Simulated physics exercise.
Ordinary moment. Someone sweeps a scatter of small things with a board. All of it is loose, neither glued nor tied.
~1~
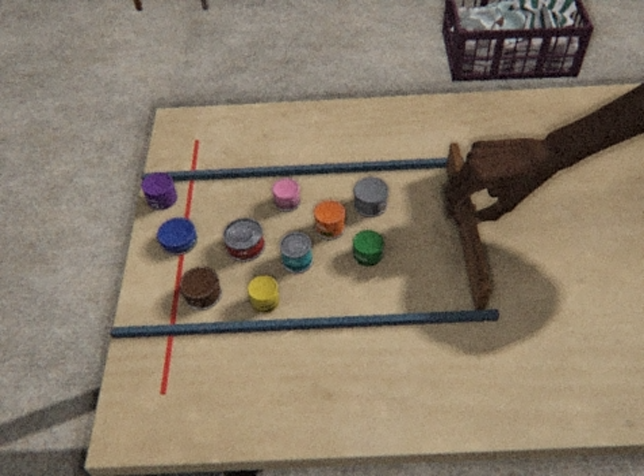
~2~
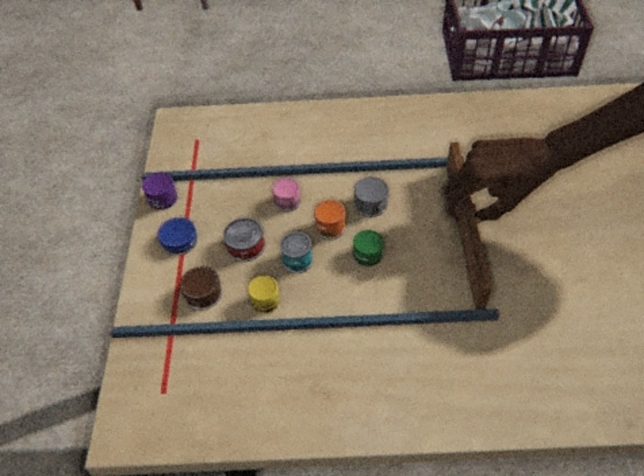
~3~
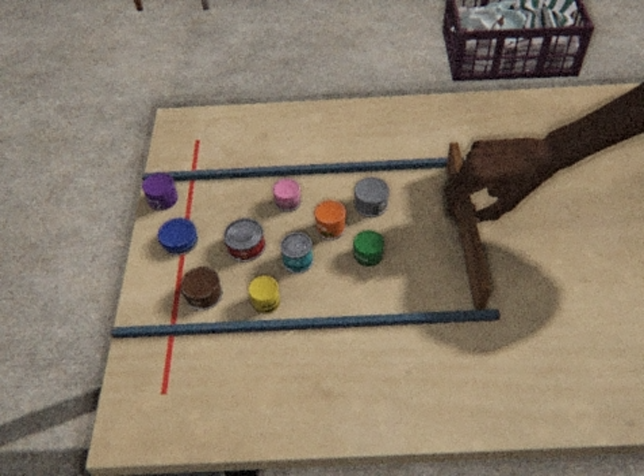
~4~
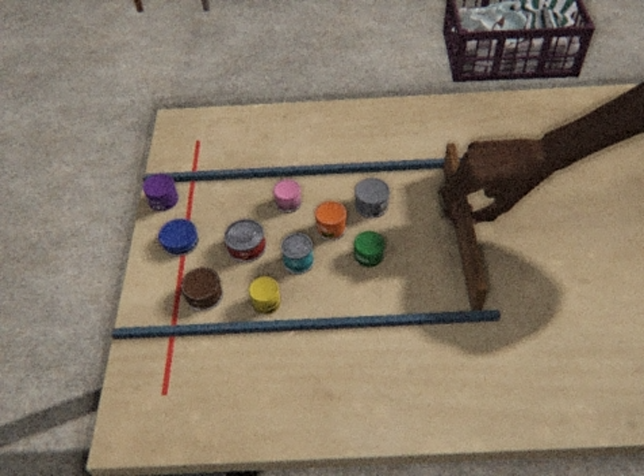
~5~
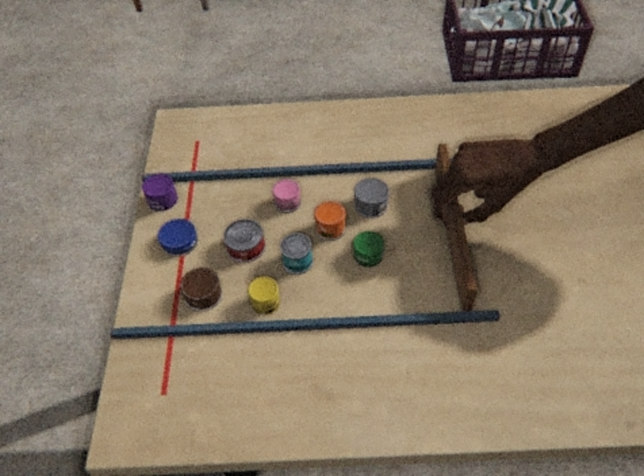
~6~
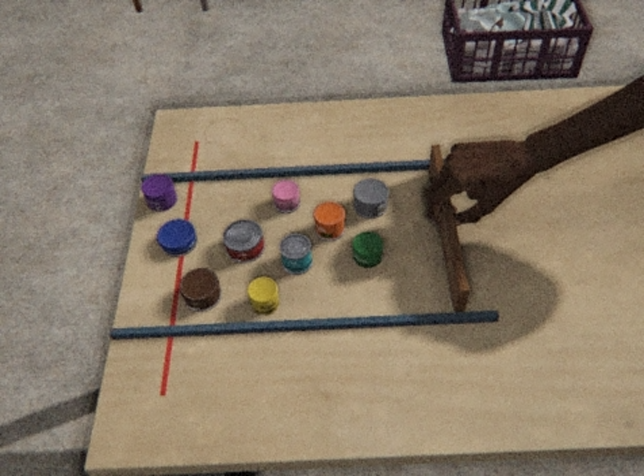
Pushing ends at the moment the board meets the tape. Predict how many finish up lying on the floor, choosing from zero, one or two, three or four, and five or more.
My prediction is one or two.
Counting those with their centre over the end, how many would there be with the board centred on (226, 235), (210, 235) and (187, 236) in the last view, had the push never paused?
It would be 0, 0 and 1.
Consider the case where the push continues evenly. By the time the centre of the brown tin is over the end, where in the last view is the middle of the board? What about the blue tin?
(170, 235) and (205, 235), roughly.
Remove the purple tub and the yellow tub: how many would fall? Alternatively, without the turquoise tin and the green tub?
Falls come to 1 the first time and 0 the other time.
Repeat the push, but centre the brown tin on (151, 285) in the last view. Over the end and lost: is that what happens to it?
From that start the object does not stay.
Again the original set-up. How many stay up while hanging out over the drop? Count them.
My count gives 3.
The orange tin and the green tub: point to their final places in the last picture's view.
You'll find the orange tin at roughly (167, 232) and the green tub at roughly (163, 263).
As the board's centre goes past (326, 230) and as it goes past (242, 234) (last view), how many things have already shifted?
So 5, and at the other place 9.
Soon after, none off yet; purple tub at rest near (160, 193); blue tin at rest near (177, 238); brown tin at rest near (201, 290).
Then, none off yet; purple tub at rest near (160, 193); blue tin at rest near (177, 238); brown tin moving near (197, 292).
By the end, the number that fall off is one or two; fallen, blue tin.
